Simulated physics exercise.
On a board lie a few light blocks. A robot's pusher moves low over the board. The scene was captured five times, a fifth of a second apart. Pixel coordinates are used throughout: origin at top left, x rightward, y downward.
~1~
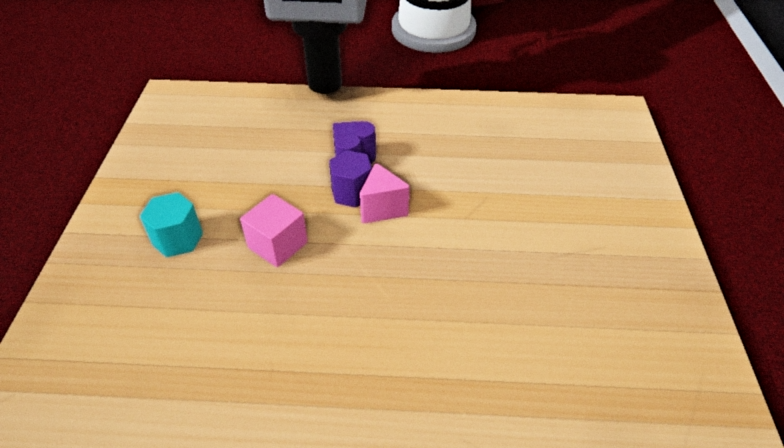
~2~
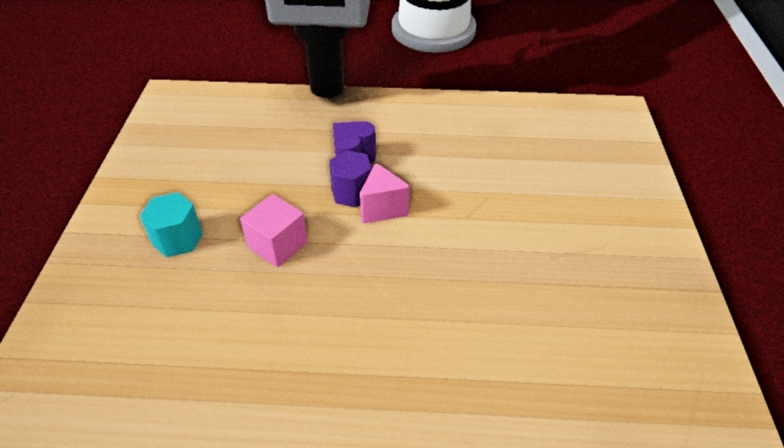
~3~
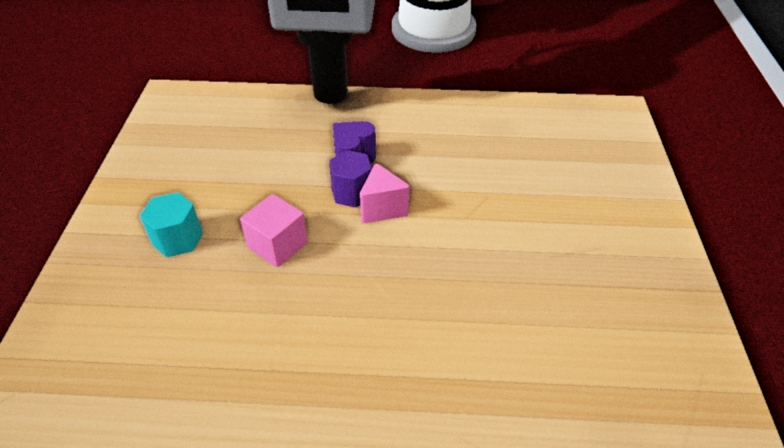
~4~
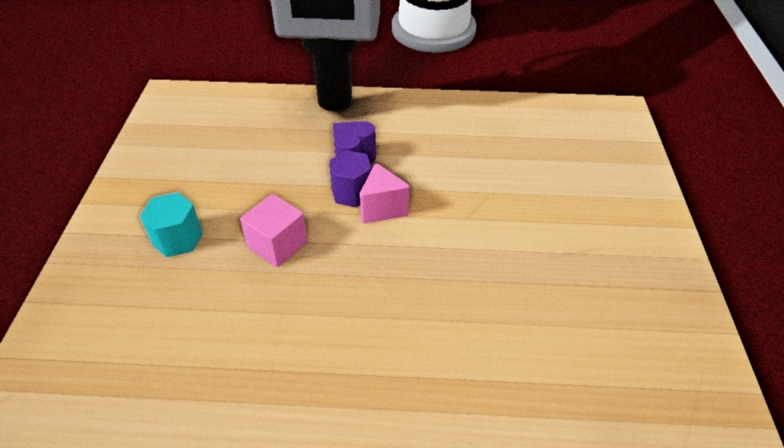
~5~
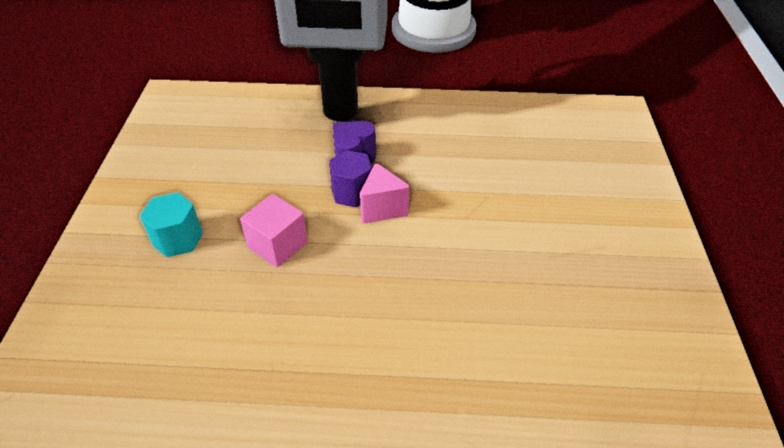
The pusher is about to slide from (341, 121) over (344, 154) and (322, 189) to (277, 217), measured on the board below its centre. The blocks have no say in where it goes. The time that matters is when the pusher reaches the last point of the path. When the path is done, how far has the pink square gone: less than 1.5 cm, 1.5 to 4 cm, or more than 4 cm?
Below 1.5 cm.
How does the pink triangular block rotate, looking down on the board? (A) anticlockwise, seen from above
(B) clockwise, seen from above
A: Anticlockwise, seen from above.
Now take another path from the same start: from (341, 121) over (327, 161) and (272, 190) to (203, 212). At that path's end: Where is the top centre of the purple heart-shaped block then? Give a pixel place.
The middle of its upper face will lie at (354, 147).
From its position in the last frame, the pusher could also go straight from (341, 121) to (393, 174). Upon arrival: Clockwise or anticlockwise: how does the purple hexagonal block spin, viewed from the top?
It twists against the clock when seen from above.
What follows on the original path. One third of the way, pusher at (343, 144); purple hexagonal block at (349, 179), turned 35° anticlockwise; purple heart-shaped block at (347, 150); pink triangular block at (385, 183).
Two thirds of the way, pusher at (321, 179); purple hexagonal block at (356, 212), turned 70° anticlockwise; purple heart-shaped block at (332, 185); pink triangular block at (387, 186), turned 25° anticlockwise.
At the end, pusher at (275, 207); pink square at (267, 223), turned 20° anticlockwise; purple hexagonal block at (359, 216), turned 85° anticlockwise; purple heart-shaped block at (322, 196), turned 40° anticlockwise; pink triangular block at (387, 186), turned 25° anticlockwise.
